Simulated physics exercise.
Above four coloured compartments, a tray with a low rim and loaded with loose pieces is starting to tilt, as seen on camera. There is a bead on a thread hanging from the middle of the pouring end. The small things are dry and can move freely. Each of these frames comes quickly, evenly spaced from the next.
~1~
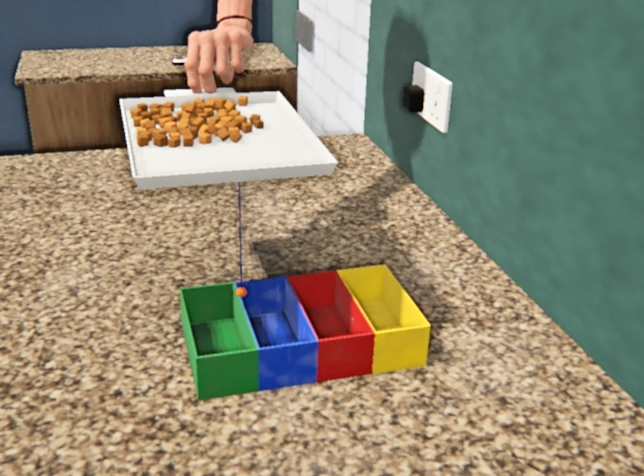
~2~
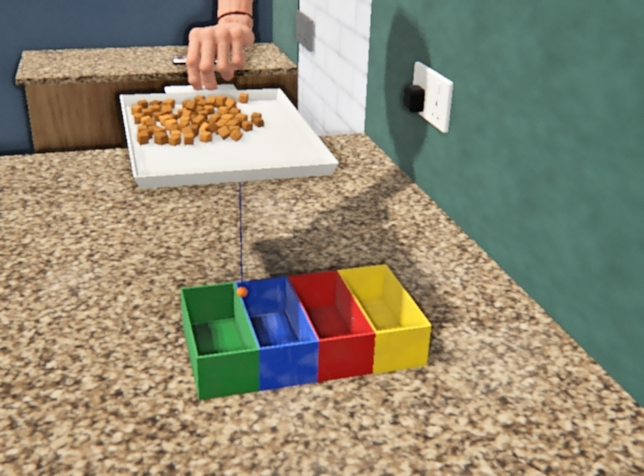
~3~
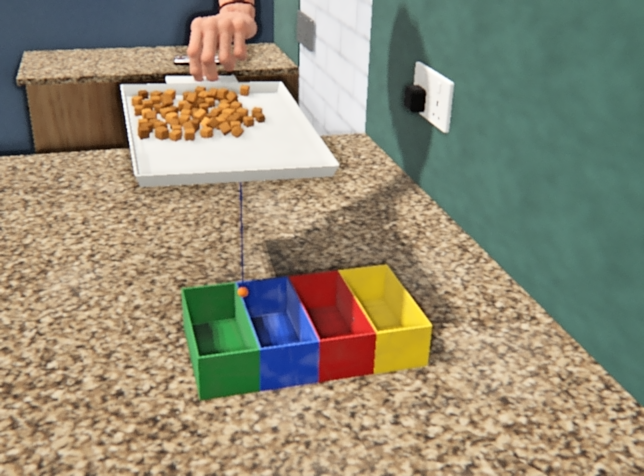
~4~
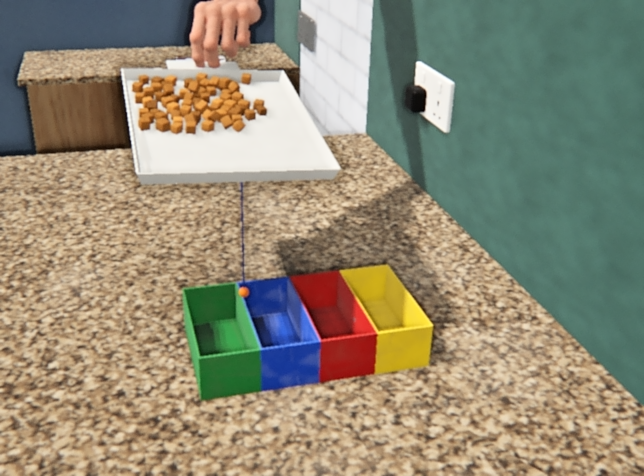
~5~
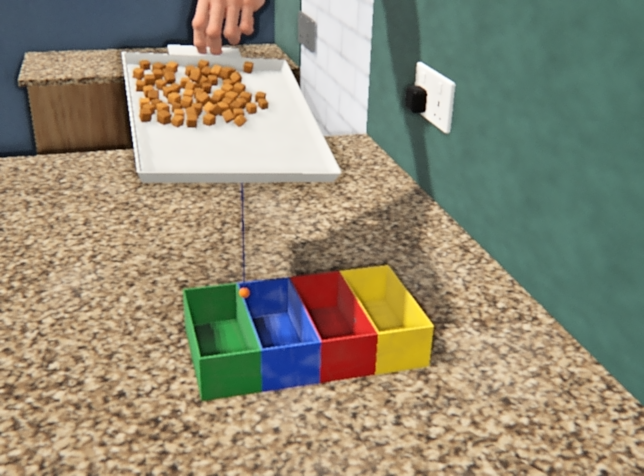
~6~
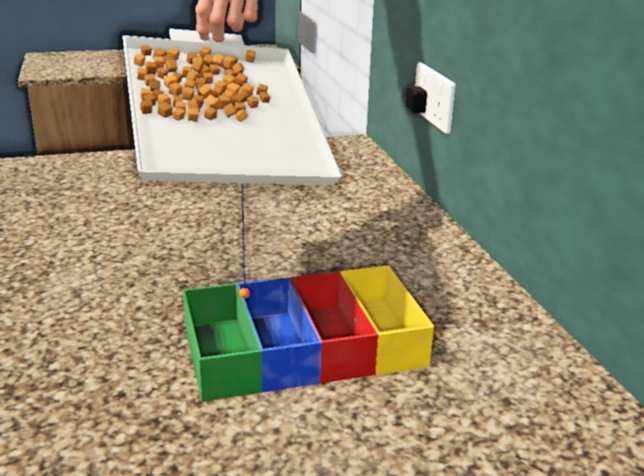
A hand raises the back of a white tray of brown cubes above four coloured compartments.
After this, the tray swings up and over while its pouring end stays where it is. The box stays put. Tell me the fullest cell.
It is the red one.
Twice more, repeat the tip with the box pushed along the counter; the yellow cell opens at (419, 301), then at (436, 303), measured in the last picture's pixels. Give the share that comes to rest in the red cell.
About 30 per cent first, then about 20 per cent.
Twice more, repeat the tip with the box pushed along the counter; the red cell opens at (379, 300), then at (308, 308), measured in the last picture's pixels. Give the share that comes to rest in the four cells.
Estimates in order: 70 percent, 70 percent.
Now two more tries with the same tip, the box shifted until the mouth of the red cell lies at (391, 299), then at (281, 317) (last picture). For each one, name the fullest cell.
The answer is the cell in blue for the first try and yellow for the second.
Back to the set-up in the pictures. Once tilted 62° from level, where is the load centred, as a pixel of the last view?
Near (300, 168).
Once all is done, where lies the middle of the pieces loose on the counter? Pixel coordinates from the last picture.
The middle lies near (393, 469).
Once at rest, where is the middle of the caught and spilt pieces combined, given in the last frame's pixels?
Near (333, 347).
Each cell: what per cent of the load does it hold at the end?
Green cell 10 %, blue cell 20 %, red cell 40 %, yellow cell 20 %.
Just after the last frame, tray tipped steeply; the larger part on the tray; roughly a quarter falling or outside the box.
A moment on, tray tipped past a quarter turn; about a tenth on the tray; roughly a quarter in the red cell; roughly a quarter in the yellow cell; about a tenth in the blue cell; about a tenth in the green cell; roughly a third falling or outside the box.
Further on, tray tipped past a quarter turn; roughly a third in the red cell; roughly a quarter in the yellow cell; roughly a quarter in the blue cell; about a tenth in the green cell; roughly a quarter falling or outside the box.
When it is over, tray tipped past a quarter turn; roughly a third in the red cell; roughly a quarter in the yellow cell; roughly a quarter in the blue cell; about a tenth in the green cell; roughly a quarter outside the box.
